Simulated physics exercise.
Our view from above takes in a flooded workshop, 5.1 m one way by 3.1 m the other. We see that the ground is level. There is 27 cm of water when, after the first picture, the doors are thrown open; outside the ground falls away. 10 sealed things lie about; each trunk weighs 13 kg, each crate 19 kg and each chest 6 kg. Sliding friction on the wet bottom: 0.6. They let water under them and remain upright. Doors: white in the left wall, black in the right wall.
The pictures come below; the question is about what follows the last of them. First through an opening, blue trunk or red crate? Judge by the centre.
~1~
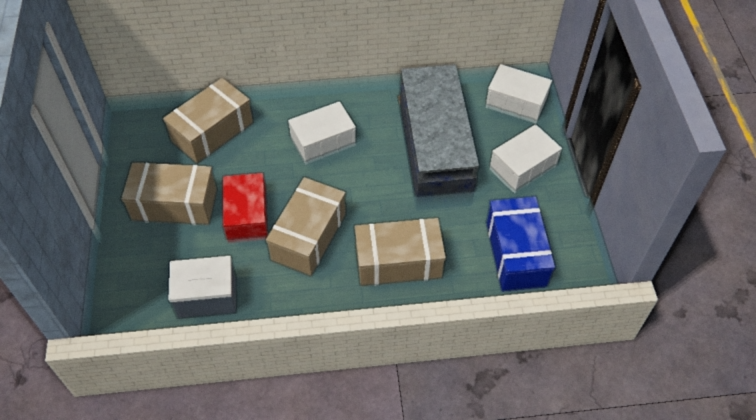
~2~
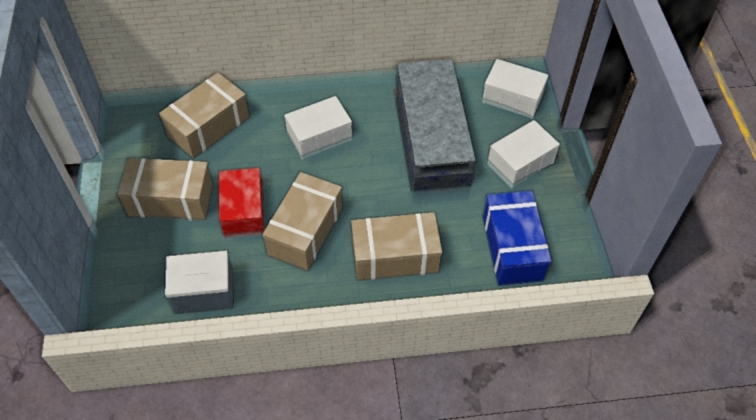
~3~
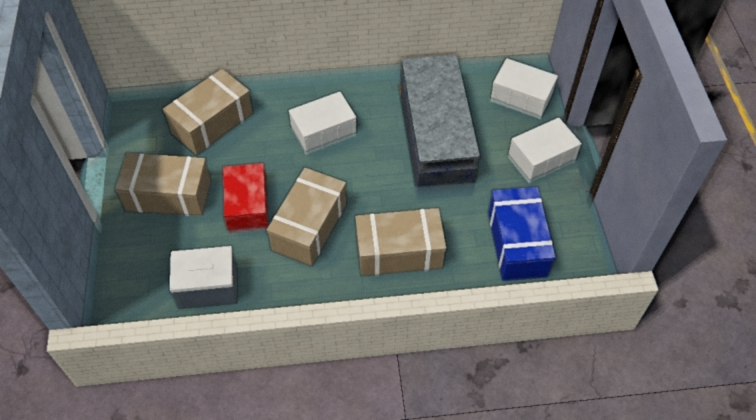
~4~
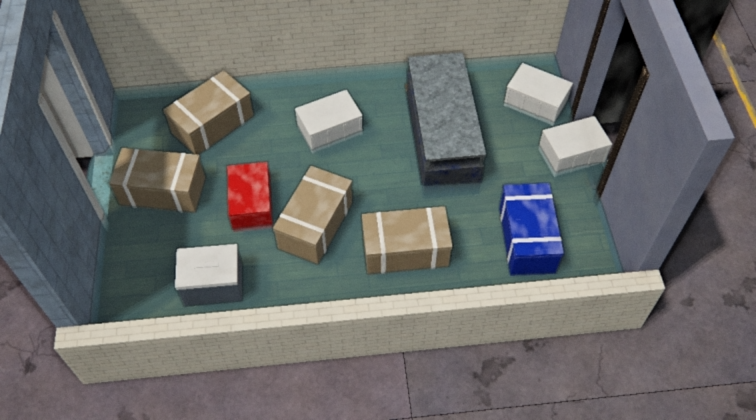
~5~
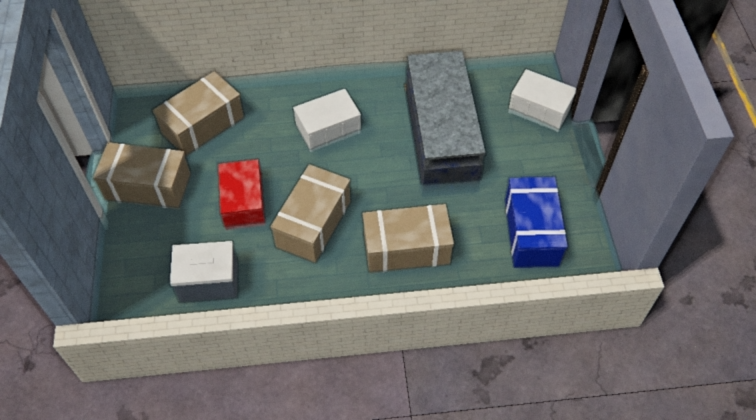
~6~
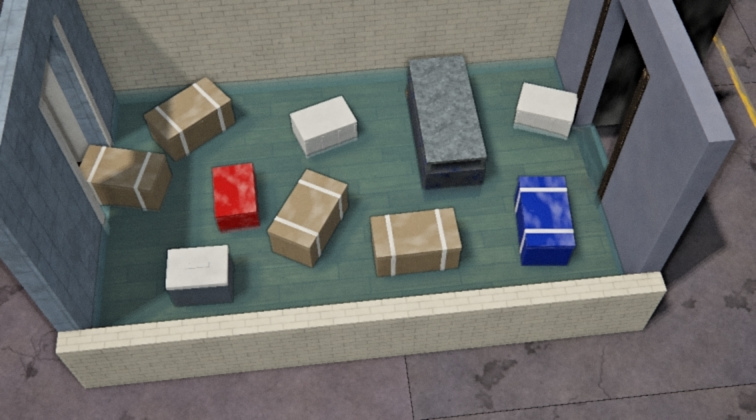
The blue one gets out first.
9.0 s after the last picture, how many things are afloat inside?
Count: 4.
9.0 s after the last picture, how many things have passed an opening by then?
By that moment the number is 6.
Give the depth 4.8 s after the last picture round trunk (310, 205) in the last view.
Around 16 centimetres.
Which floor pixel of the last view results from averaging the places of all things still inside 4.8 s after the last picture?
The centre is close to (294, 222).
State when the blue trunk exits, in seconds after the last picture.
It gets out at about 2.5 s.
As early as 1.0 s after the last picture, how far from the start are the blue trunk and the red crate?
By then roughly 60 cm and 40 cm, respectively.
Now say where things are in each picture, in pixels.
The blue trunk at (522, 233), afloat; the red crate at (243, 199), afloat; about 3930 L in view; 0 of 10 have shifted, in the first picture.
The blue trunk at (518, 227), afloat; the red crate at (240, 194) floats; 27 cm deep round most things; 0 of 10 have shifted, in the second picture.
The blue trunk at (523, 223) floats; the red crate at (244, 189) floats; 27 cm deep round most things; 3 of 10 have shifted, in the third picture.
The blue trunk at (533, 218), afloat, 7 cm from its start; the red crate at (248, 188), afloat; 25 cm deep round most things; 5 of 10 have shifted, in the fourth picture.
The blue trunk at (538, 211), afloat, 16 cm from its start; the red crate at (240, 186) floats, 11 cm from its start; about 3520 L in view; 7 of 10 have shifted, in the fifth picture.
The blue trunk at (546, 210) floats, 26 cm from its start; the red crate at (234, 189) floats, 18 cm from its start; 23 cm deep round most things; 10 of 10 have shifted, in the sixth picture.
Then, 1.0 s after the last picture the blue trunk is near (567, 193), 0.6 m from its start, afloat; the red crate is near (213, 187), 0.4 m from its start, afloat; 2 of 10 are out; 8 afloat.
Then, 4.8 s after the last picture the blue trunk has gone out (2.7 s after the last picture); the red crate is near (164, 178), 1.0 m from its start, afloat; 5 of 10 are out; 5 afloat.
Then, 9.0 s after the last picture the blue trunk has gone out (2.7 s after the last picture); the red crate has gone out (6.9 s after the last picture); 6 of 10 are out; 4 afloat.
Then, 13.0 s after the last picture the blue trunk has gone out (2.7 s after the last picture); the red crate has gone out (6.9 s after the last picture); 8 of 10 are out; 2 afloat.
